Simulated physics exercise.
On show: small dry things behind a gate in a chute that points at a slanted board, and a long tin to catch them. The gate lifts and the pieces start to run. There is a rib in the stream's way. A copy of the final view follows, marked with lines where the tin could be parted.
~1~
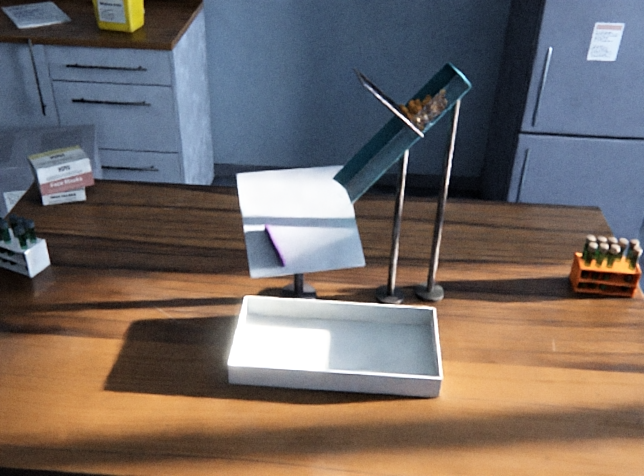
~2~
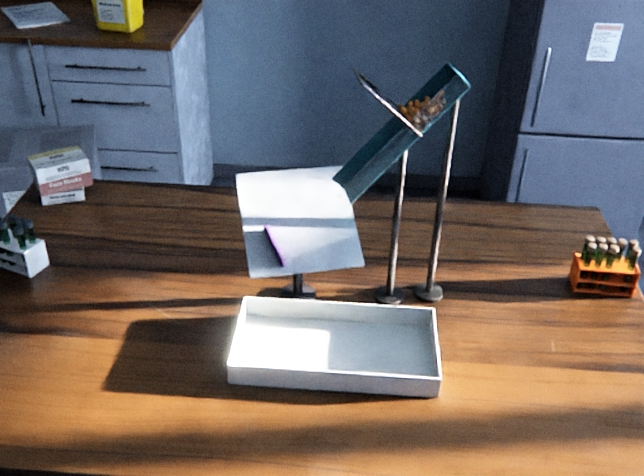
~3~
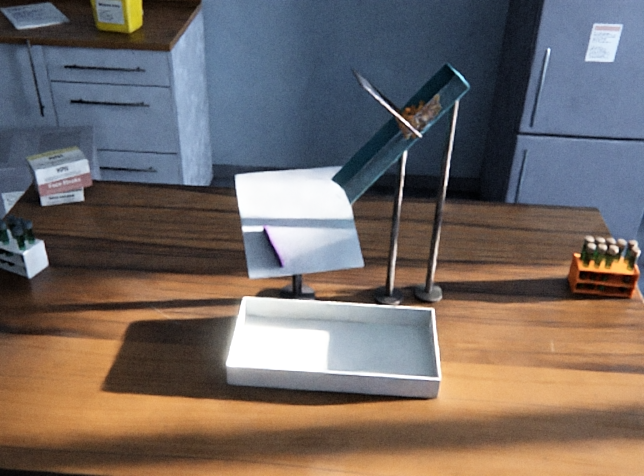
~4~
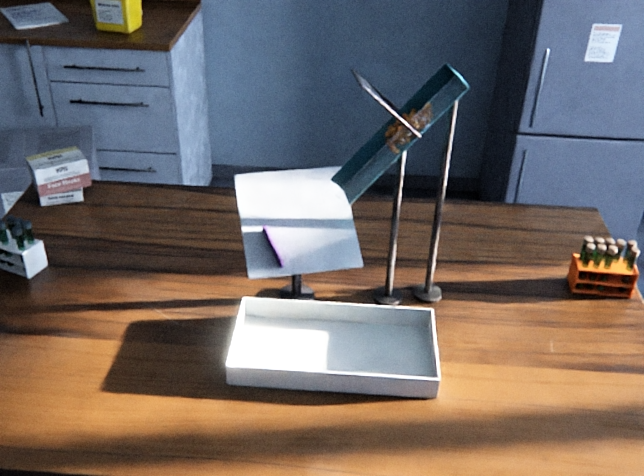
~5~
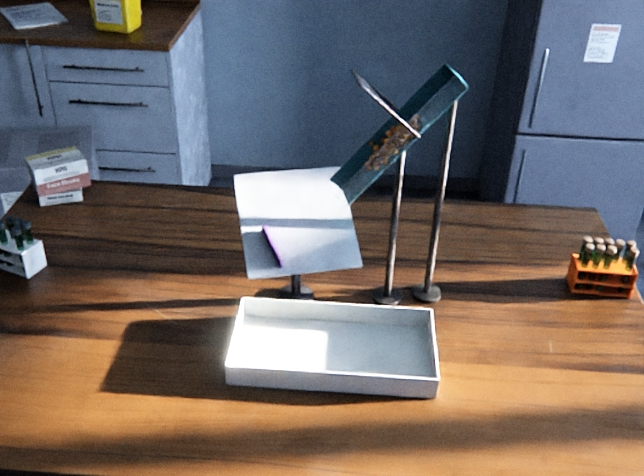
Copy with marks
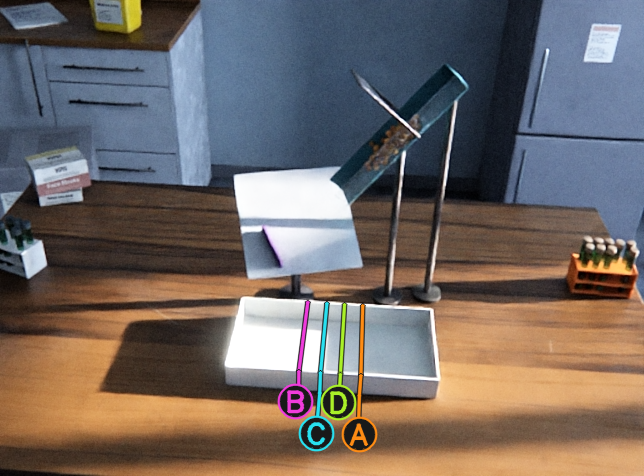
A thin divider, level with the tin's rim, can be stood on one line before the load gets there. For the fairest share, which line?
It is B.
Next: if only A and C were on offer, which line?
C it is.
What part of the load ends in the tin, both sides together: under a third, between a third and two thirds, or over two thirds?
Over two thirds.
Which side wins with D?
The left side.
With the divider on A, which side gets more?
The left side.
On the marked copy, line A crosses the front rim at (360, 374); line B crosses the front rim at (298, 370); line C crosses the front rim at (320, 372); line D crosses the front rim at (340, 373).
Choosing A, of what is caught, every piece on the left of the divider, not one piece on the right.
Choosing B, of what is caught, roughly two thirds on the left of the divider, roughly a third on the right.
Choosing C, of what is caught, the larger part on the left of the divider, about a tenth on the right.
Choosing D, of what is caught, almost all on the left of the divider, just a few on the right.
